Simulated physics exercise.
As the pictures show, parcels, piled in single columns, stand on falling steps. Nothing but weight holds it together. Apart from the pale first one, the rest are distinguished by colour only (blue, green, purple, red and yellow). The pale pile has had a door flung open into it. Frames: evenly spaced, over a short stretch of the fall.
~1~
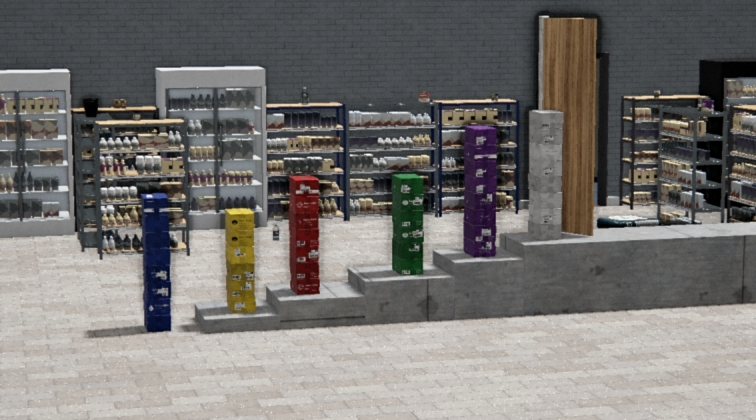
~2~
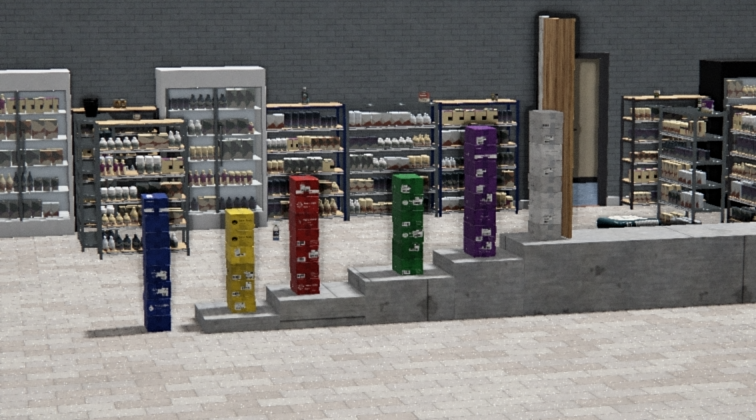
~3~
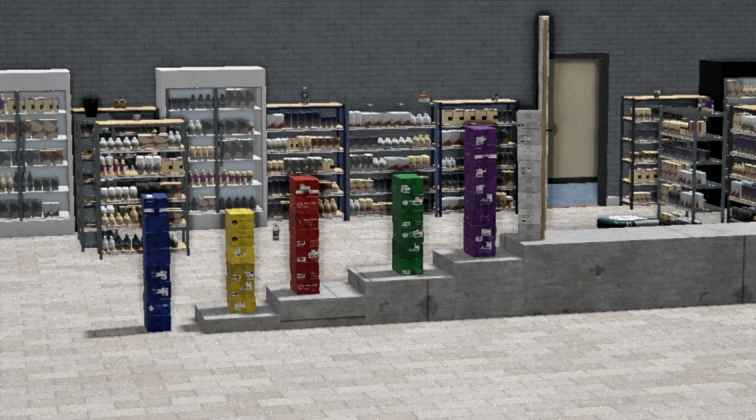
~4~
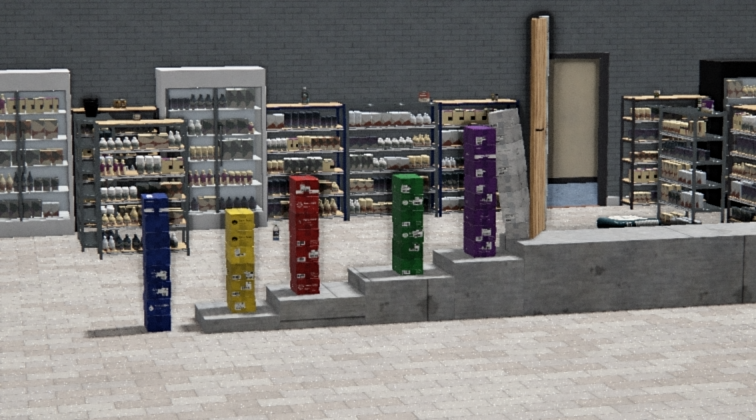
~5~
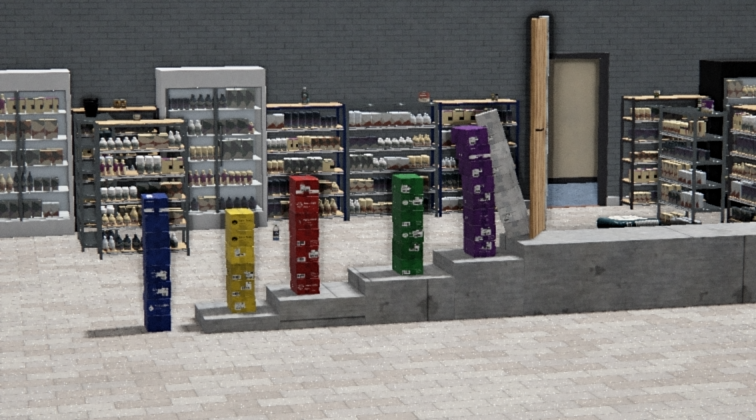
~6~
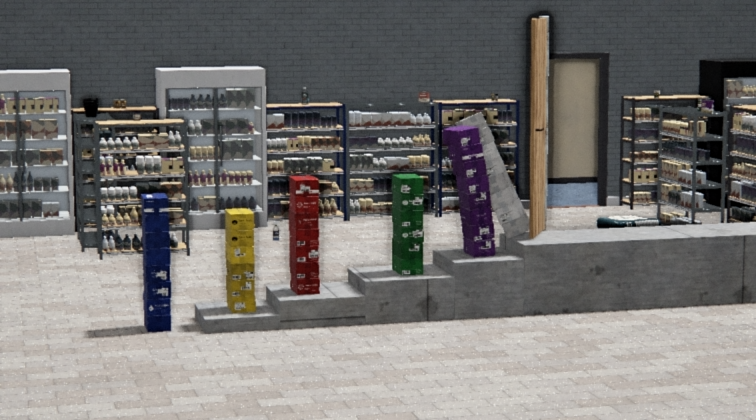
A wooden door swung into the pale pile at the top of the steps, and the pile leaned left against the purple stack, which tilted too, while the green, red, yellow and blue stacks stayed upright.
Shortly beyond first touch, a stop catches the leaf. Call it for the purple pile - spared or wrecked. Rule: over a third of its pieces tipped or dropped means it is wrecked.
The purple pile is wrecked.
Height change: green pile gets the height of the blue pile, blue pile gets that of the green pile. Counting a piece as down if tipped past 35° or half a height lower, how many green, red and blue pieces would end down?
Pieces down at the end - green: 6, red: 6, blue: 5.
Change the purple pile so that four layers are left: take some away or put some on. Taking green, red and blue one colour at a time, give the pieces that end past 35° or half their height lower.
Going pile by pile: Green 0, red 0, blue 0.
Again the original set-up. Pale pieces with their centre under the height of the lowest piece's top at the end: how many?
8.
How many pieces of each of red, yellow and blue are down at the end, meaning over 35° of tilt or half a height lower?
Colour by colour, that's red at 6, yellow at 5, and blue at 7.
Soon, 8 of the pale pile down; 8 of the 8 purple parcels down (8 of 35 in all colours); top purple parcel on its side; top green parcel tipped clearly.
A while on, 8 of the pale pile down; 8 of the 8 purple parcels down (22 of 35 in all colours); top purple parcel on its side; top green parcel on its side.
Finally, 8 of the pale pile down; 8 of the 8 purple parcels down (31 of 35 in all colours); top purple parcel on its side; top blue parcel upside down. Seen by the last camera, middles, top purple parcel near (282, 260).
